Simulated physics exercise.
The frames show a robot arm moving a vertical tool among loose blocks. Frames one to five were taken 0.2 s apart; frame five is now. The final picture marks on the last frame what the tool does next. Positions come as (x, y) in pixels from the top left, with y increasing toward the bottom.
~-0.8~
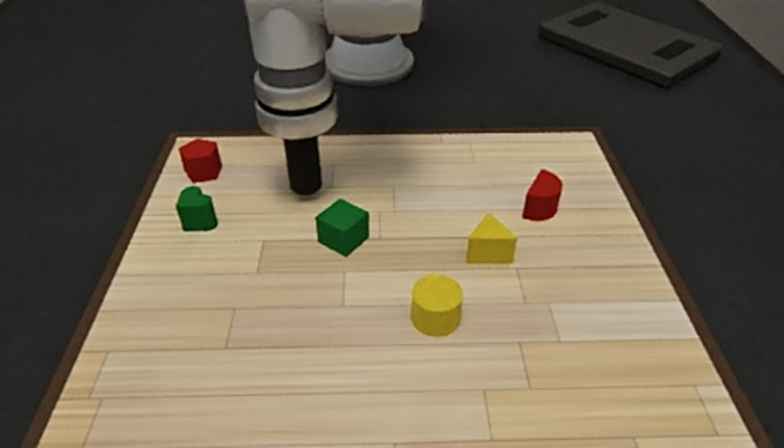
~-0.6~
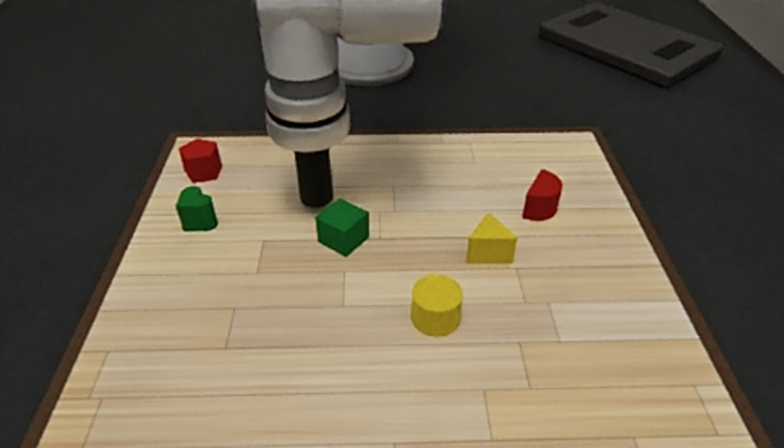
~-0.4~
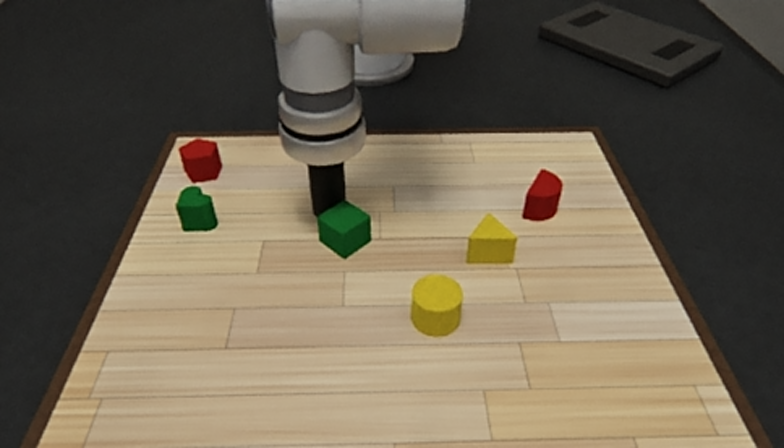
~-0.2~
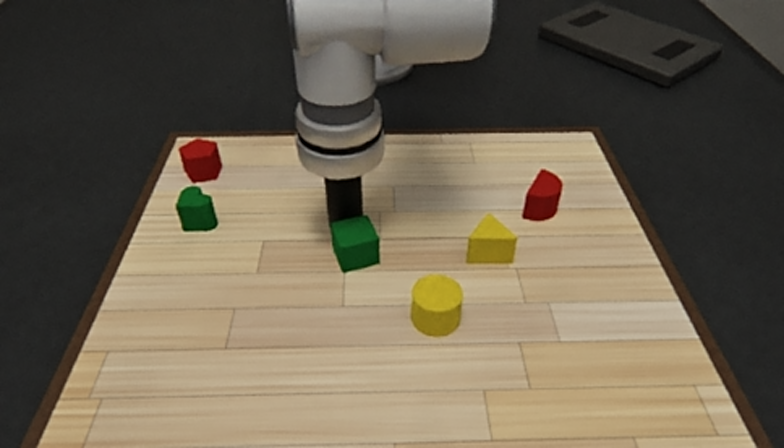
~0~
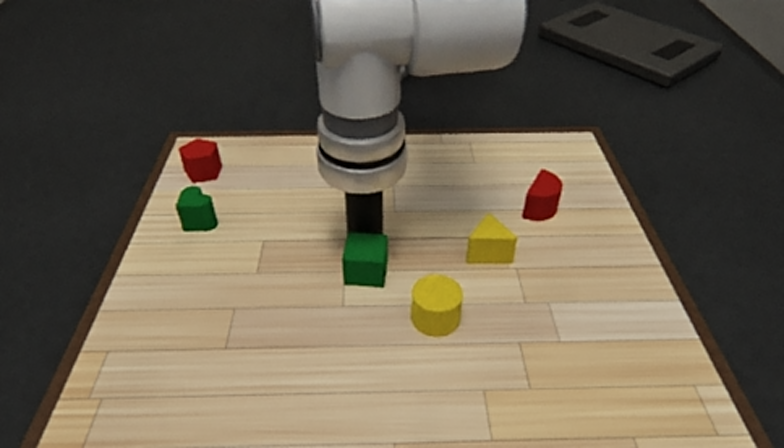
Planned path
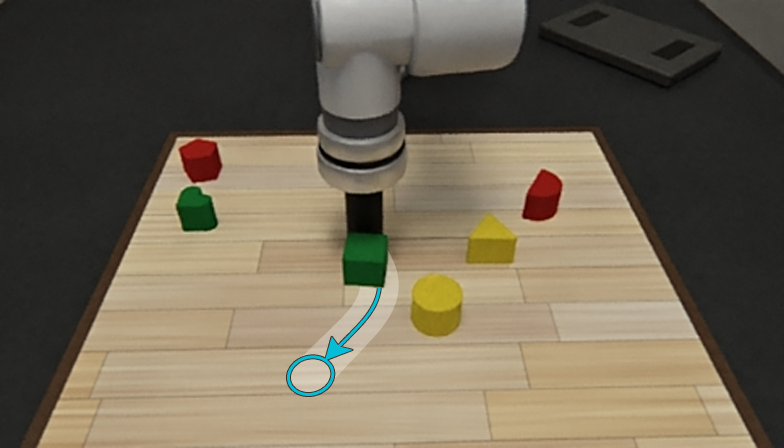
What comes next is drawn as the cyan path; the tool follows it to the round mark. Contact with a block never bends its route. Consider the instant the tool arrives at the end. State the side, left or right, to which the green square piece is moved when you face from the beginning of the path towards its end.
Seen from start to end, it moves left.
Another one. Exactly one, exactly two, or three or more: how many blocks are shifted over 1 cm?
Moved: Just one.
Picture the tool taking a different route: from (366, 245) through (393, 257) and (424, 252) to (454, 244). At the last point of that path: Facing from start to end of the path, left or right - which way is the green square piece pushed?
Seen from start to end, it moves right.
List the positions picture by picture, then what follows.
Tool's lower end (306, 186); green square piece (342, 214); yellow circle (438, 292), in the first frame.
Tool (317, 198); blocks still, in the second frame.
Tool (330, 210); green square piece (344, 216), in the third frame.
Tool (346, 223); green square piece (355, 230), in the fourth frame.
Tool (365, 237); green square piece (365, 246); yellow circle (438, 292), in the fifth frame.
Drawn move, from (366, 245) by way of (379, 285) and (355, 330) to (311, 375).
What follows on the original path. One third of the way, tool (379, 277); green square piece (372, 291).
Two thirds of the way, tool (354, 322); green square piece (362, 340), turned 25° anticlockwise.
At the end, tool (309, 367); green square piece (363, 355), turned 55° anticlockwise; yellow circle still.
